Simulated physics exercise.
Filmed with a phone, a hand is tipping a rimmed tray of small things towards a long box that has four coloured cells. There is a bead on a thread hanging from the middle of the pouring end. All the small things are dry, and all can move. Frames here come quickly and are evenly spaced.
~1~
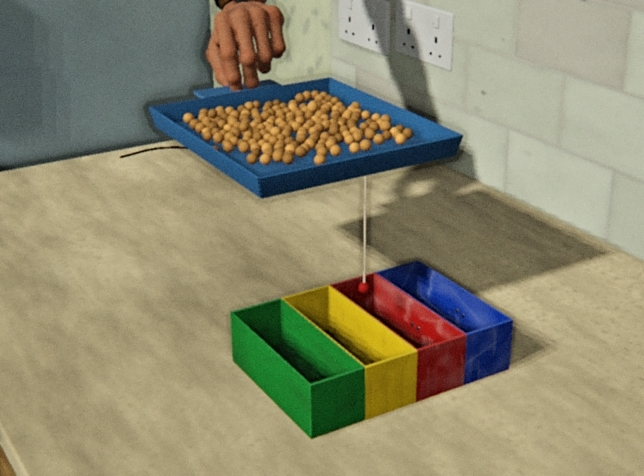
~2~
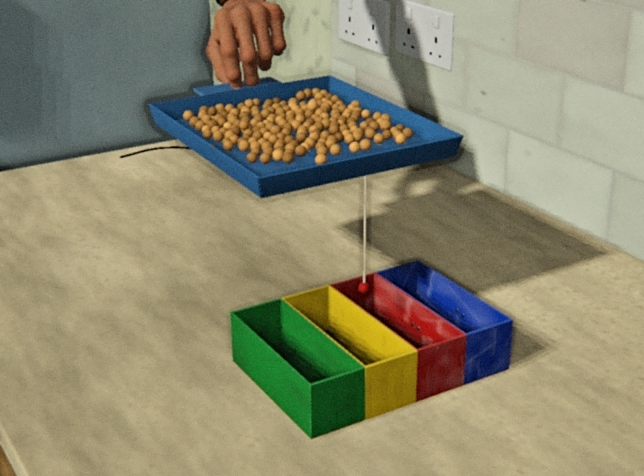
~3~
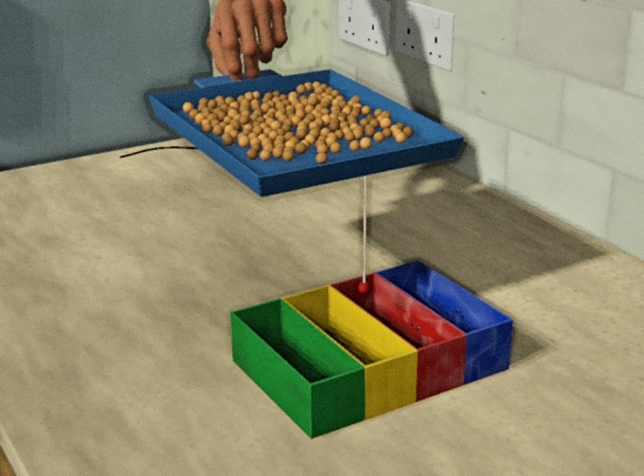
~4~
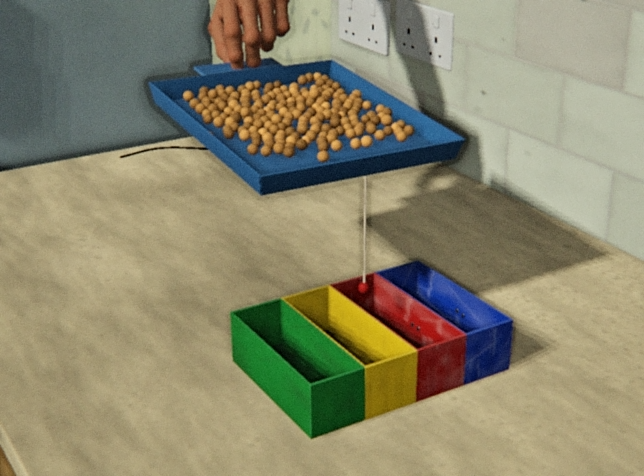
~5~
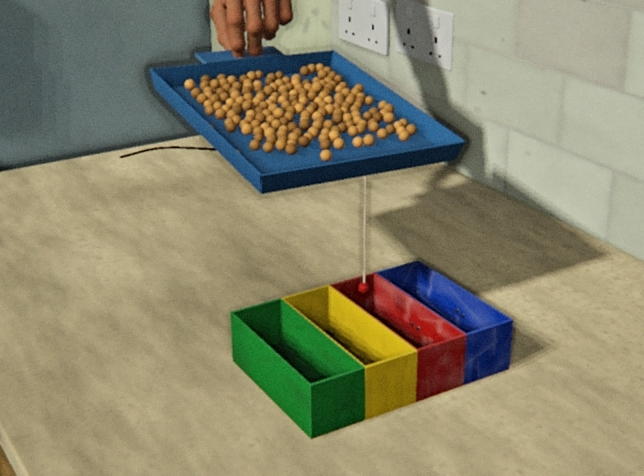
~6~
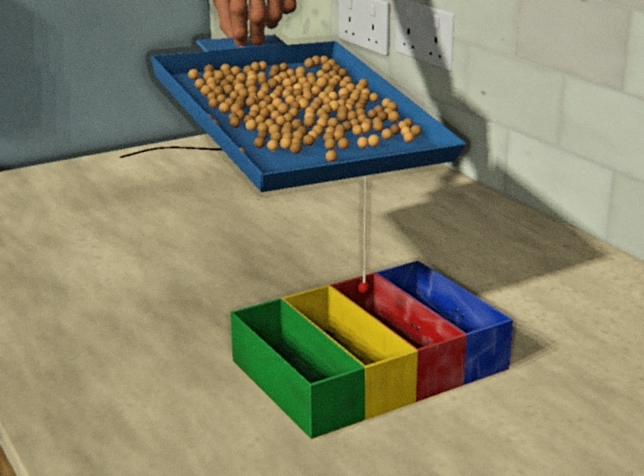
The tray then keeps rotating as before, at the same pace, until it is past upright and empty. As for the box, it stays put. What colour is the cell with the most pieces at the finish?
It is blue.
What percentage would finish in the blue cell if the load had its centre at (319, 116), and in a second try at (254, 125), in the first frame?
You'd get about 40 per cent first and about 40 per cent second.
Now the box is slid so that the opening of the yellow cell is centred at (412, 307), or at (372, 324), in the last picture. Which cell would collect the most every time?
At the first place the cell in red, at the second the blue one.
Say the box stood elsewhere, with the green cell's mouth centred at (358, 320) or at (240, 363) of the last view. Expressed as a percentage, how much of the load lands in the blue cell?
About 20 per cent, then about 20 per cent.
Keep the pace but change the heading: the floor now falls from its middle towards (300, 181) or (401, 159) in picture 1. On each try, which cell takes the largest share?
The green one, then the blue one.
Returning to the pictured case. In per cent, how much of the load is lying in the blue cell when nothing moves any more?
I'd put that share at some 40 per cent.
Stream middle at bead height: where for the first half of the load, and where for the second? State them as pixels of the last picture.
Early half (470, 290), late half (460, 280).
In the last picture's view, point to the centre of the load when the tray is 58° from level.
Somewhere about pixel (389, 130).
Soon, tray tipped steeply; nearly all on the tray; a stray few in the yellow cell; a stray few falling or outside the box.
A while on, tray tipped right over; a small part on the tray; about a quarter in the blue cell; a small part in the red cell; a small part in the yellow cell; a stray few in the green cell; about half falling or outside the box.
Towards the end, tray tipped past a quarter turn; about a third in the blue cell; about a quarter in the red cell; a small part in the yellow cell; a stray few in the green cell; about a third falling or outside the box.
Finally, tray tipped past a quarter turn; about a third in the blue cell; about a quarter in the red cell; a small part in the yellow cell; a stray few in the green cell; about a third outside the box.
